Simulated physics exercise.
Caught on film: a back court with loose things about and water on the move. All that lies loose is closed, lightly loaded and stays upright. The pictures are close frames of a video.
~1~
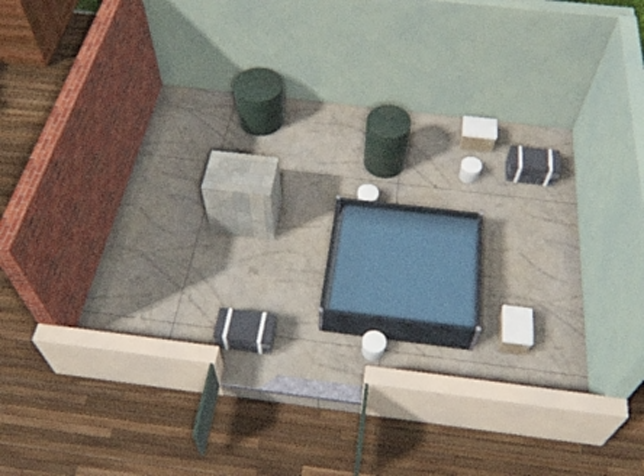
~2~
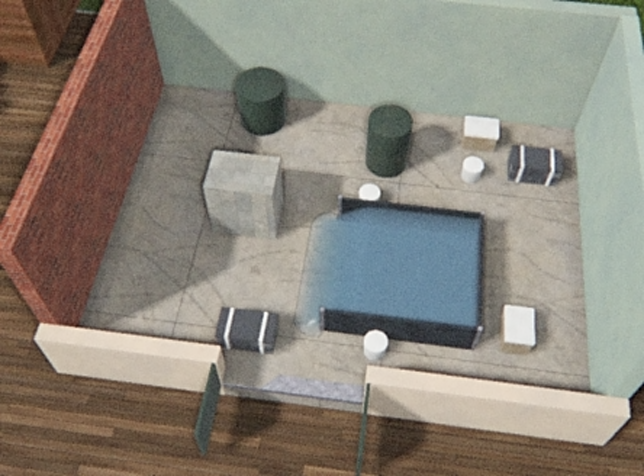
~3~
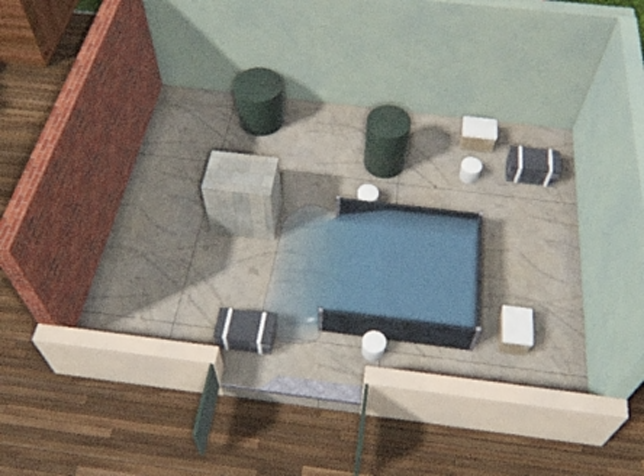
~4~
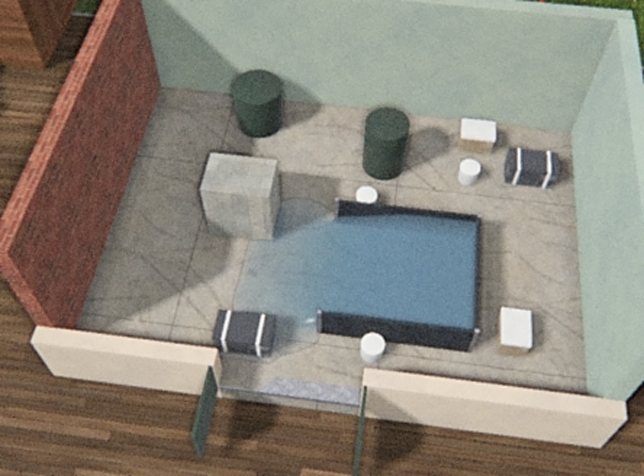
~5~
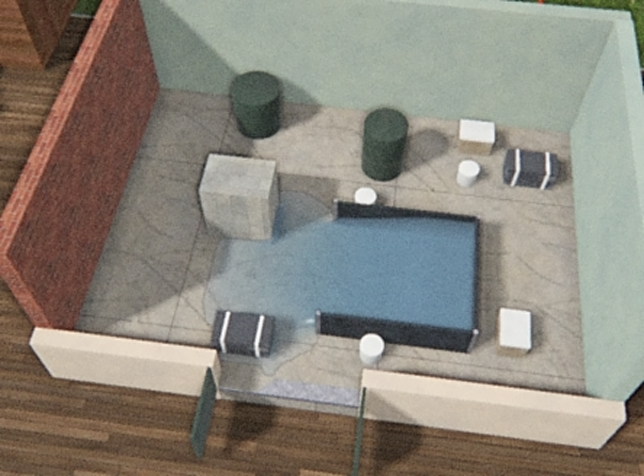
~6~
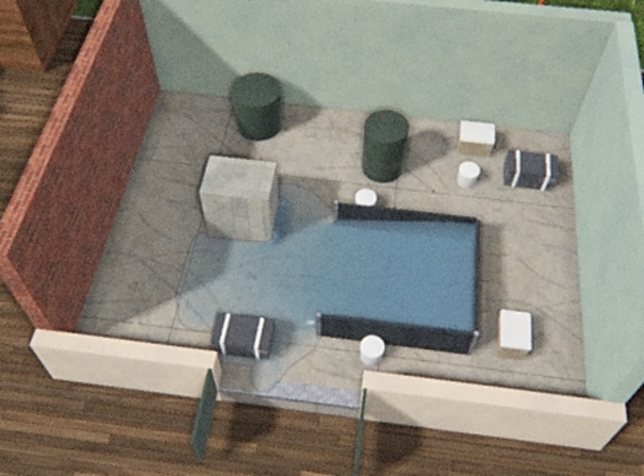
Blue water spills from the open left side of a dark-walled pool and spreads leftward across the floor.
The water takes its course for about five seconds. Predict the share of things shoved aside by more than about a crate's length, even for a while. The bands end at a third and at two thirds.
Share: Not even a third.
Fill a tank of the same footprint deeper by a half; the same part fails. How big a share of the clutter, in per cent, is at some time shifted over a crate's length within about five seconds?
About 10 per cent.
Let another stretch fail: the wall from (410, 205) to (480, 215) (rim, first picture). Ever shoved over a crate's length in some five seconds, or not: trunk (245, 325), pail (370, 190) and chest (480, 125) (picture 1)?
As listed: Short of that, short of that, that far or more.
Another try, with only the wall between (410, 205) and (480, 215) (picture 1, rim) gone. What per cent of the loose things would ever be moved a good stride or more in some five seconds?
About 40 per cent.
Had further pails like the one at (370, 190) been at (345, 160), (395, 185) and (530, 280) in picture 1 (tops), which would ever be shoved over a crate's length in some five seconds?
In that order: Less than that, never so far, never so far.
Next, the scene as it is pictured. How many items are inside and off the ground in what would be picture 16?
0 of them.
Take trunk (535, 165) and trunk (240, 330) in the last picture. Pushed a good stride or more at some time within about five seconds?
In that order: Less than that, swept aside.
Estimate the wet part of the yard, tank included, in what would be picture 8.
Some 30 per cent.
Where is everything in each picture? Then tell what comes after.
The first picture shows a trunk at (244, 325), on the bottom; a pail at (472, 165), on the bottom; 0 of 7 have shifted.
The second picture shows a trunk at (246, 324) rests on the ground; a pail at (473, 164) rests on the ground; 0 of 7 have shifted.
The third picture shows a trunk at (244, 325) rests on the ground; a pail at (472, 165) rests on the ground; 0 of 7 have shifted.
The fourth picture shows a trunk at (243, 327) rests on the ground; a pail at (470, 167) rests on the ground; 0 of 7 have shifted.
The fifth picture shows a trunk at (242, 328) rests on the ground; a pail at (469, 168) rests on the ground; 0 of 7 have shifted.
The sixth picture shows a trunk at (242, 330), on the bottom; a pail at (469, 169), on the bottom; 0 of 7 have shifted.
A moment on, 0 of 7 are well off their spots; 0 afloat.
Next, 0 of 7 are well off their spots; 0 afloat.
Later, 0 of 7 are well off their spots; 0 afloat.
In the end, 1 of 7 are well off their spots, and 1 have been at some point; 0 afloat.
